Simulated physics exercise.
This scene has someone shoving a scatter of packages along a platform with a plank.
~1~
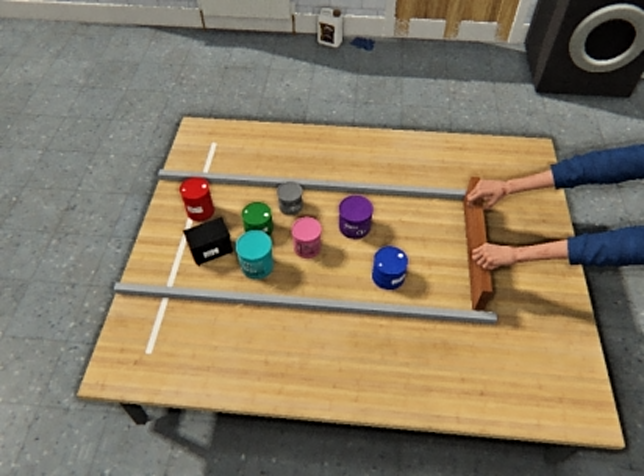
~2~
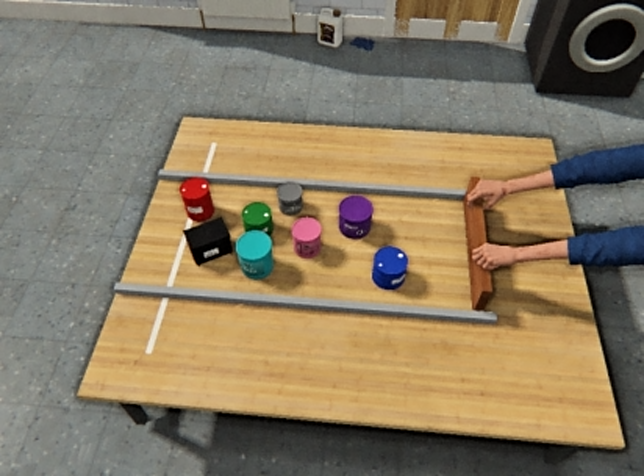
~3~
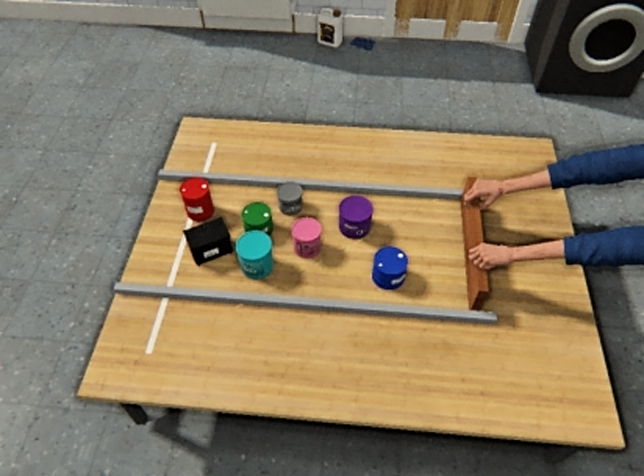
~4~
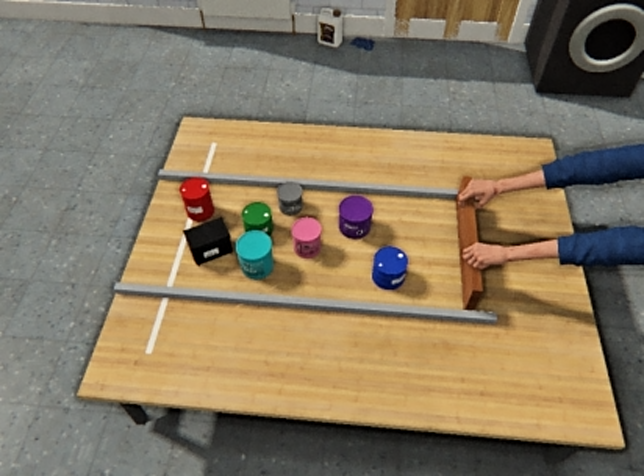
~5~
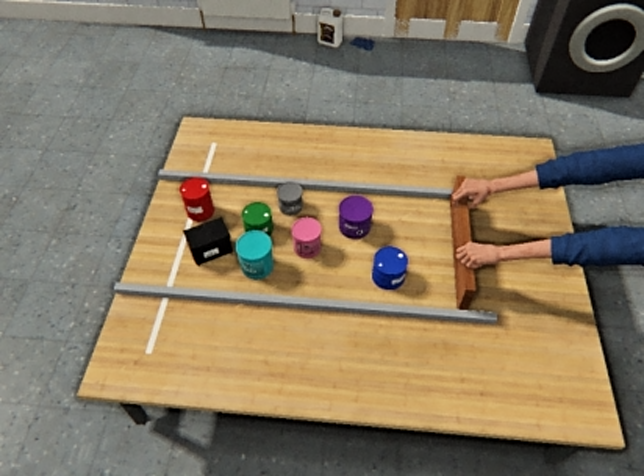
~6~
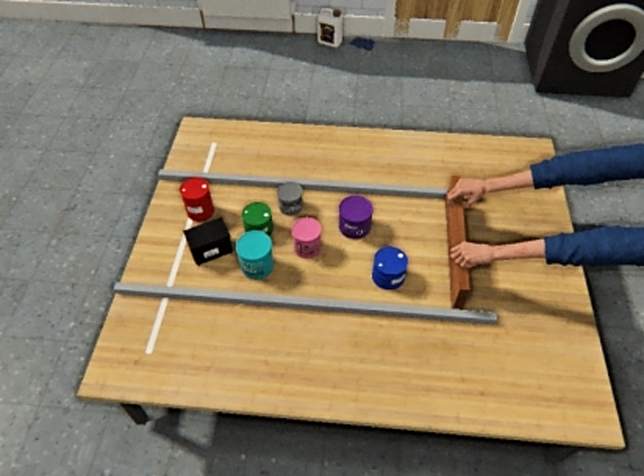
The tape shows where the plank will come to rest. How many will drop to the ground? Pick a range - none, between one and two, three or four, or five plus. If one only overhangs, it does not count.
Range: Between one and two.
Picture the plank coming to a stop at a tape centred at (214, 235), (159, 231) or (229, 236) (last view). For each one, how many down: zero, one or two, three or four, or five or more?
Result per tape, in order - zero / 3 or 4 / no fall at all.
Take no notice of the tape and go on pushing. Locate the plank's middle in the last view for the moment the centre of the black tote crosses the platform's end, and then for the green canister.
The middle is at (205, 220) when it's the black tote, and at (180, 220) when it's the green canister.
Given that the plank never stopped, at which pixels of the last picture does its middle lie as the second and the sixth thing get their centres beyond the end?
About (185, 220), then about (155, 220).
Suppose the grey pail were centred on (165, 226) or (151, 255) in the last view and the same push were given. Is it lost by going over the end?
Going in order, the first time it ends up below and the second time it ends up below.
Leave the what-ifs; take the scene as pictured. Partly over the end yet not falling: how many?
Count of overhanging things: 3.
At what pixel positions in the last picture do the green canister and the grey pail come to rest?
Near (146, 219) and (186, 184).
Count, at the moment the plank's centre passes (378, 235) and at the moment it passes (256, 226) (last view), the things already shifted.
Counting first: 1, next 7.
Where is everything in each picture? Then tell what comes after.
The first picture shows red canister (198, 200); black tote (209, 242); green canister (258, 221); plank (476, 242); tape (186, 233).
The second picture shows black tote (209, 242); blue canister (390, 268).
The third picture shows green canister (258, 221); turquoise pail (256, 256).
The fourth picture shows red canister (198, 200); purple pail (355, 218).
The fifth picture shows black tote (209, 242); grey pail (290, 199).
The sixth picture shows red canister (198, 200); black tote (209, 242); green canister (258, 221); plank (456, 240); tape (186, 233).
Soon after, none off yet; red canister at rest near (198, 200); black tote at rest near (209, 242); green canister at rest near (258, 221).
By the end, the number that fall off is one or two; fallen, black tote.
